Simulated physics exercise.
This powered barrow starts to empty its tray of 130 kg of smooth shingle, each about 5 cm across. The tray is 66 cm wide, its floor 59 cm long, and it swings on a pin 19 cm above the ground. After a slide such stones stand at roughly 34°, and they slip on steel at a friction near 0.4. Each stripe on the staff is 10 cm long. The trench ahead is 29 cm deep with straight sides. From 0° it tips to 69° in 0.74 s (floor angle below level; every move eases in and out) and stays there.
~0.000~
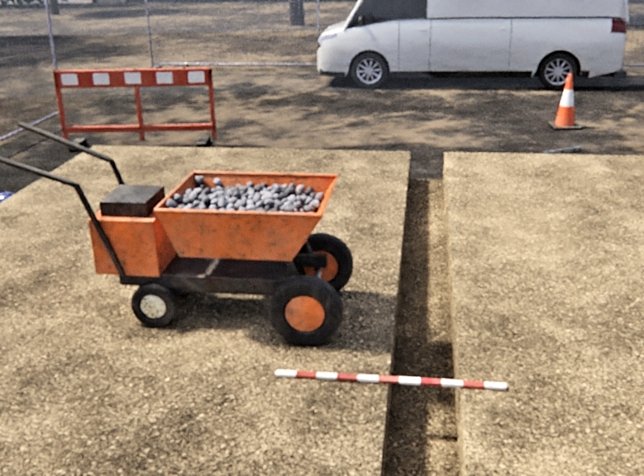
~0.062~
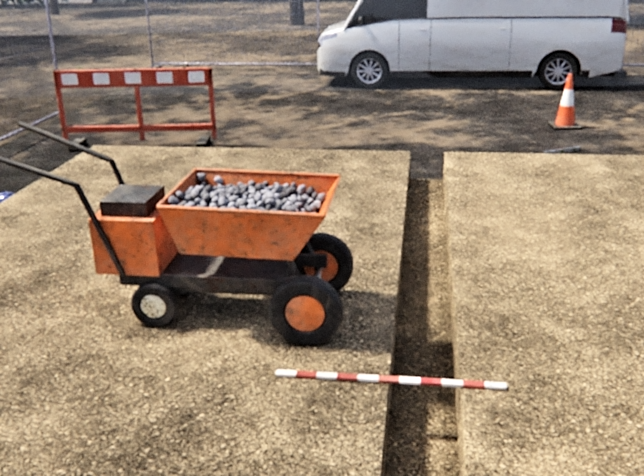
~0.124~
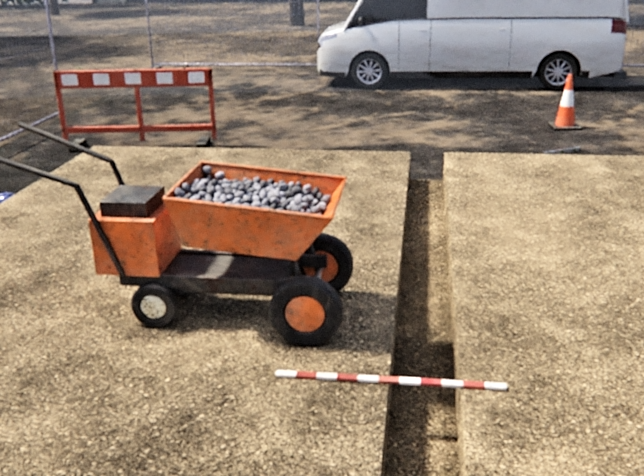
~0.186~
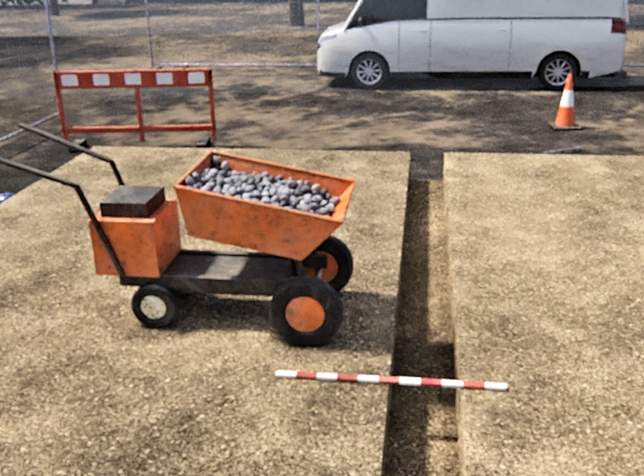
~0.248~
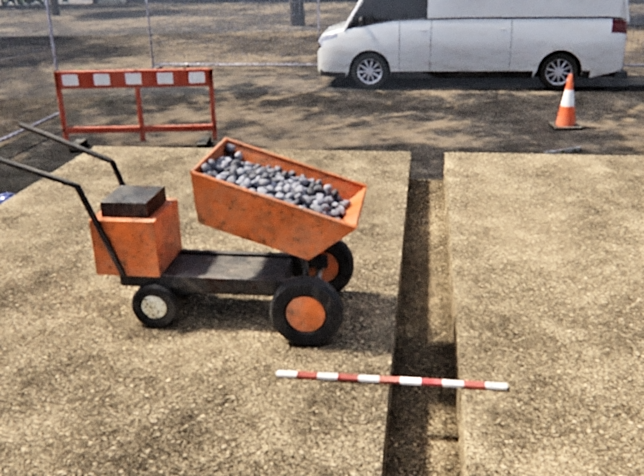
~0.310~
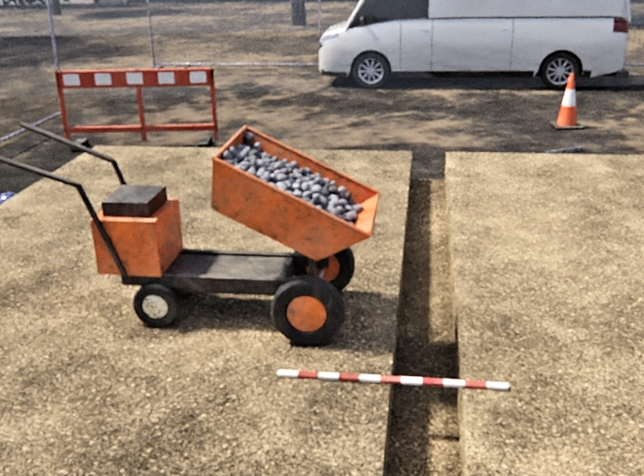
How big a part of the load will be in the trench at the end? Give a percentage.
Some 46 per cent of it.
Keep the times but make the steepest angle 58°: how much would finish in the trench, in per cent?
It would be near 35 per cent.
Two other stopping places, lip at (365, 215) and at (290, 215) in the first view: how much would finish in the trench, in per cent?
About 15 and 80 per cent.
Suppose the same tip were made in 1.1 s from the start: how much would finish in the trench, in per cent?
It would be near 55 per cent.
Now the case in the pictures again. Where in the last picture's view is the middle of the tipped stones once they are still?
Near (471, 322).
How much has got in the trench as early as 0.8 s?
About 20 per cent by then.
After 0.6 s the floor is at 58°; 100 % in the tray; the foremost stones are at (398, 241).
After 0.8 s the floor is at 69°; 67 % in the tray, 19 % in the trench, 13 % past the trench; the foremost stones are at (491, 319).
After 1.2 s the floor is at 69°; 21 % in the tray, 25 % in the trench, 54 % past the trench; the foremost stones are at (635, 322).
After 3.1 s the floor is at 69°; 0 % in the tray, 46 % in the trench, 54 % past the trench; the foremost stones are past the picture's edge.
